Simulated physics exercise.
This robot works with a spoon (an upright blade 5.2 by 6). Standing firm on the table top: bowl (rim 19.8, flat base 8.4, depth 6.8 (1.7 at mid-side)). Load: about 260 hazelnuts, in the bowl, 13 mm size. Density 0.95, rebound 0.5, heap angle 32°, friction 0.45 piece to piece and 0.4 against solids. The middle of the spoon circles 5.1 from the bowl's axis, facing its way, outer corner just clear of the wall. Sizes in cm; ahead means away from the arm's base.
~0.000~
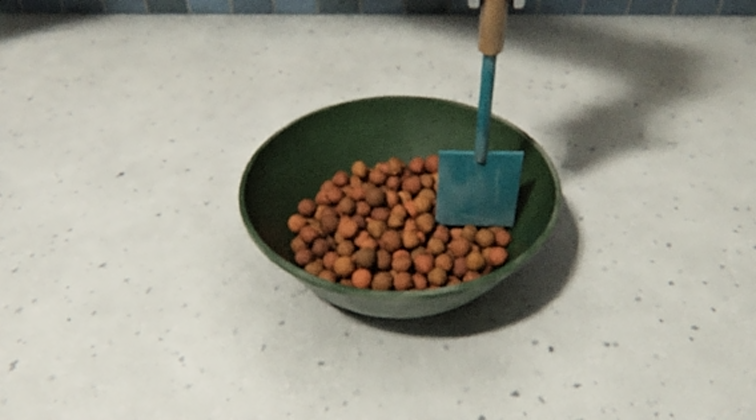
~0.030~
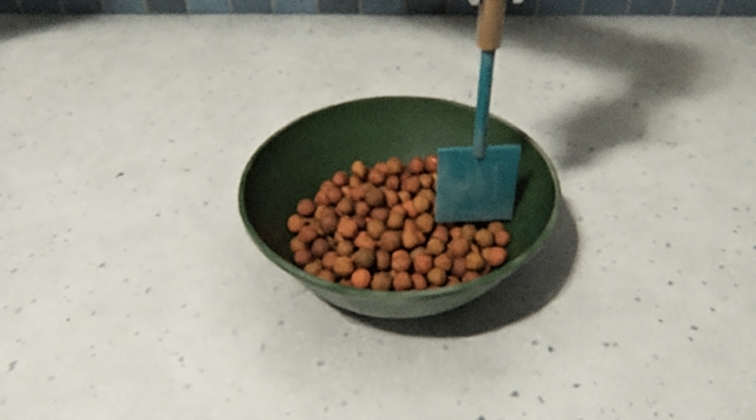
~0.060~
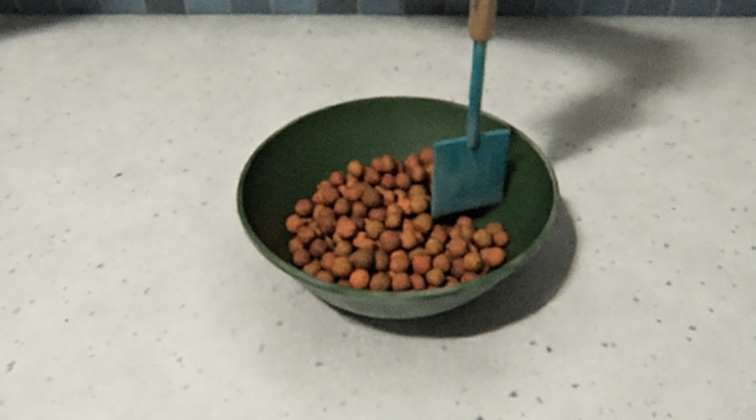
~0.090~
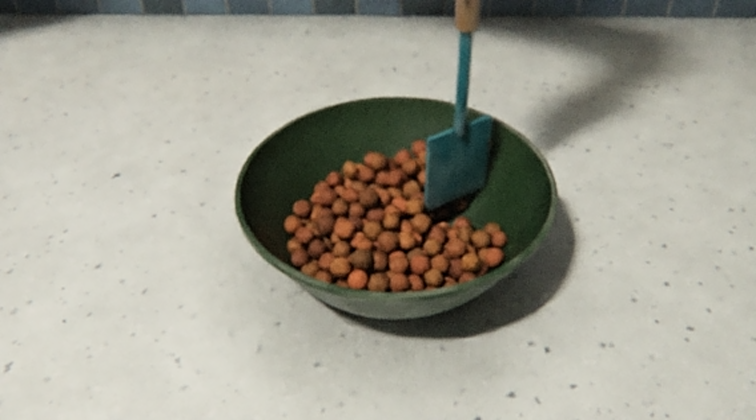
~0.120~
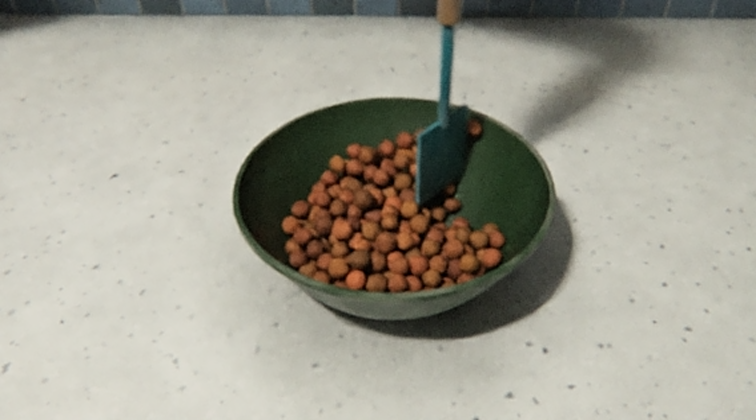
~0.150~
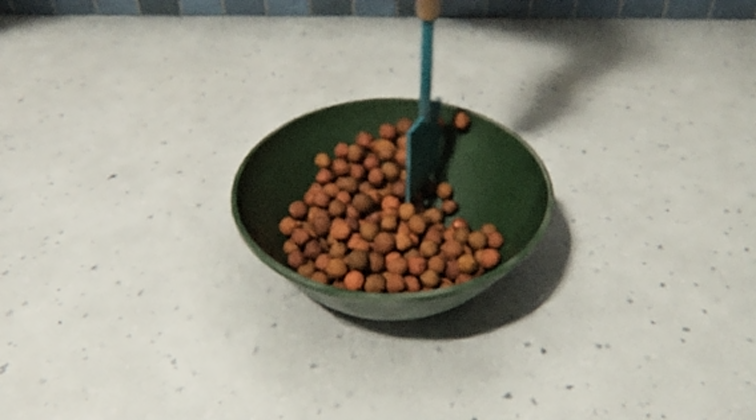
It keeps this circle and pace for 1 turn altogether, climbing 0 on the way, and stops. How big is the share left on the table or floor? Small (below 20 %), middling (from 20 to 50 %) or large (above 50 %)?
Share on the table or floor: Small (below 20 %).
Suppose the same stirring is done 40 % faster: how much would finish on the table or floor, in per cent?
It would be near 15 per cent.
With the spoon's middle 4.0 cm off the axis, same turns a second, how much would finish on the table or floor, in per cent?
In that case some 5 per cent.
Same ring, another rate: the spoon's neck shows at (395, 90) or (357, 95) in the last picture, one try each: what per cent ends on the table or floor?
Some 15 and 20 per cent.
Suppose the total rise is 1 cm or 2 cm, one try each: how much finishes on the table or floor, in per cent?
Some 5 and 0 per cent.
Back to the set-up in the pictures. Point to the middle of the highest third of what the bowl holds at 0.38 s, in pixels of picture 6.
Near (311, 231).
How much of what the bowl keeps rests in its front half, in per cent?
Some 35 per cent.
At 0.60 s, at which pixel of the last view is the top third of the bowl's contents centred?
Near (464, 249).
After 0.38 s, 179° round, highest piece 9 above the table; 252 in the bowl, 3 in flight or on the tool.
After 0.60 s, 293° round, highest piece 8 above the table; 243 in the bowl, 7 on the table or floor, 5 in flight or on the tool.
After 0.91 s, 0° round, highest piece 6 above the table; 237 in the bowl, 18 on the table or floor.
After 1.61 s, 0° round, highest piece 6 above the table; 237 in the bowl, 18 on the table or floor.
In the end, 237 in the bowl, 18 on the table or floor. That is 7 % on the table or floor.
